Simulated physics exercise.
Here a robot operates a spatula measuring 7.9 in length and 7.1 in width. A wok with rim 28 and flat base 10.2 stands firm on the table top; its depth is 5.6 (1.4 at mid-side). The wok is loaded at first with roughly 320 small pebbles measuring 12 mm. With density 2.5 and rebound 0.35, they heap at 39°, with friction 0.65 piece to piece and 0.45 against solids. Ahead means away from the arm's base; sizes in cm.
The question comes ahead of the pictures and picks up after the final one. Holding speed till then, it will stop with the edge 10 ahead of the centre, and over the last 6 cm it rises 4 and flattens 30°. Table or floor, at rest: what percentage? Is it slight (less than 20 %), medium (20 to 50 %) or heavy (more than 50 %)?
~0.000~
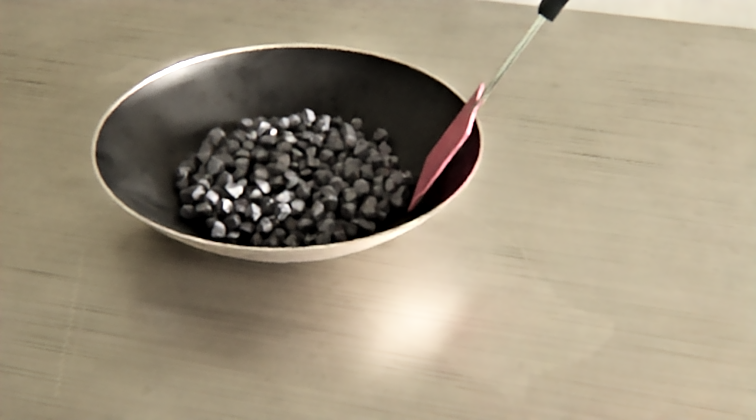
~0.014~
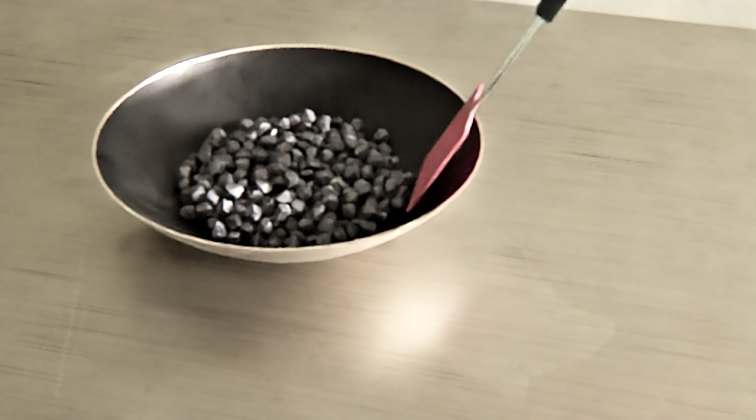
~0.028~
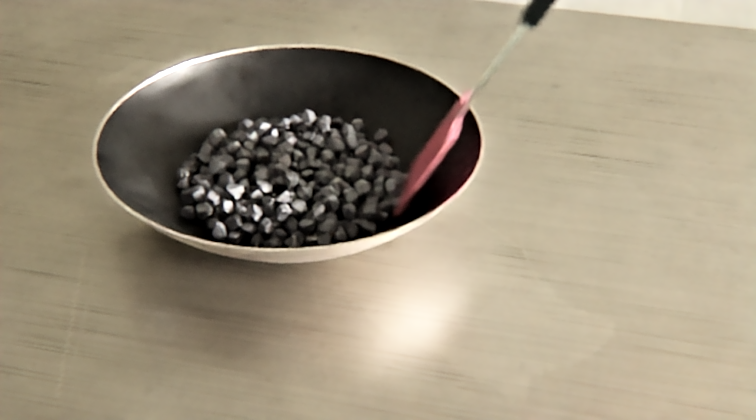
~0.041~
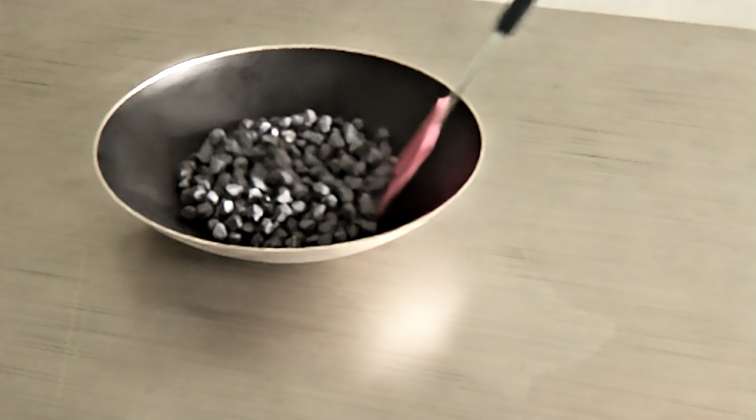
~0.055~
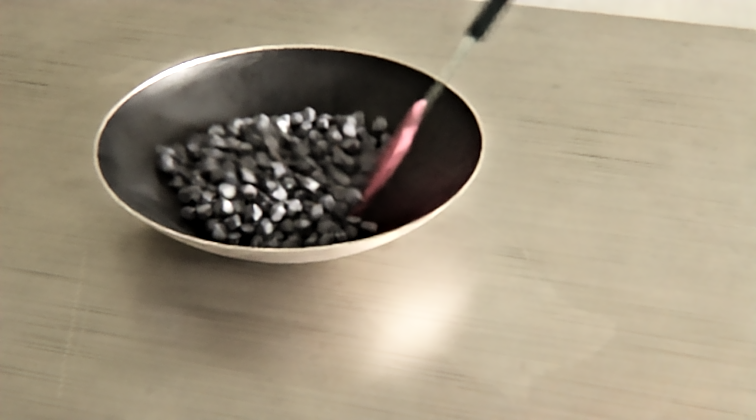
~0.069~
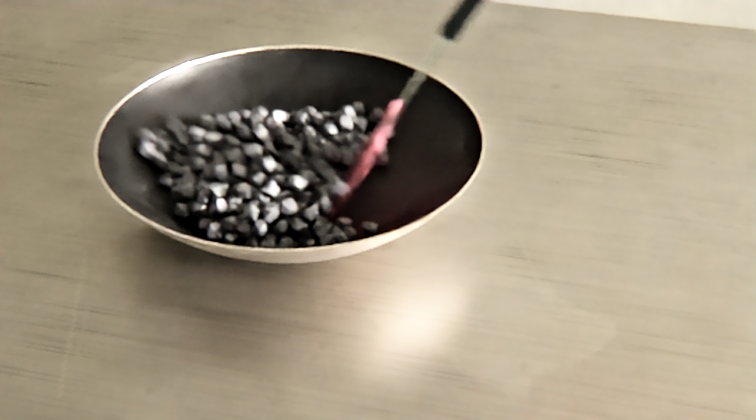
Medium.
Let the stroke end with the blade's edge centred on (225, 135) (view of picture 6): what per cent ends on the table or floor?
Estimate: Approx. 5 %.
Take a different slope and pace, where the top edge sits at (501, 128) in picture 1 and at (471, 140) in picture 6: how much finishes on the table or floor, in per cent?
Some 10 percent ends up on the table or floor.
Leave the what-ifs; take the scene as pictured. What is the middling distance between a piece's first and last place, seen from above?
I'd put it at close to 7 centimetres.
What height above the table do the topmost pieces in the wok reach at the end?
It reaches about 5.0 cm.
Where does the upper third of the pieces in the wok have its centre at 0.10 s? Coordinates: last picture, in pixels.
Centre estimated at around (224, 144).
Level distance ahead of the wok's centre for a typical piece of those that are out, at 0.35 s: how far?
Roughly 26 cm.
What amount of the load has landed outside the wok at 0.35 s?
15 per cent.
By 0.10 s, sloping 62°, highest piece 7 above the table; 320 in the wok.
By 0.14 s, sloping 55°, highest piece 9 above the table; 315 in the wok, 5 on the blade or in flight.
By 0.35 s, sloping 32°, highest piece 22 above the table; 216 in the wok, 46 on the table or floor, 58 on the blade or in flight.
By 1.40 s, sloping 32°, highest piece 5 above the table; 216 in the wok, 104 on the table or floor.
Final count, 216 in the wok, 104 on the table or floor. That is 32 % on the table or floor.
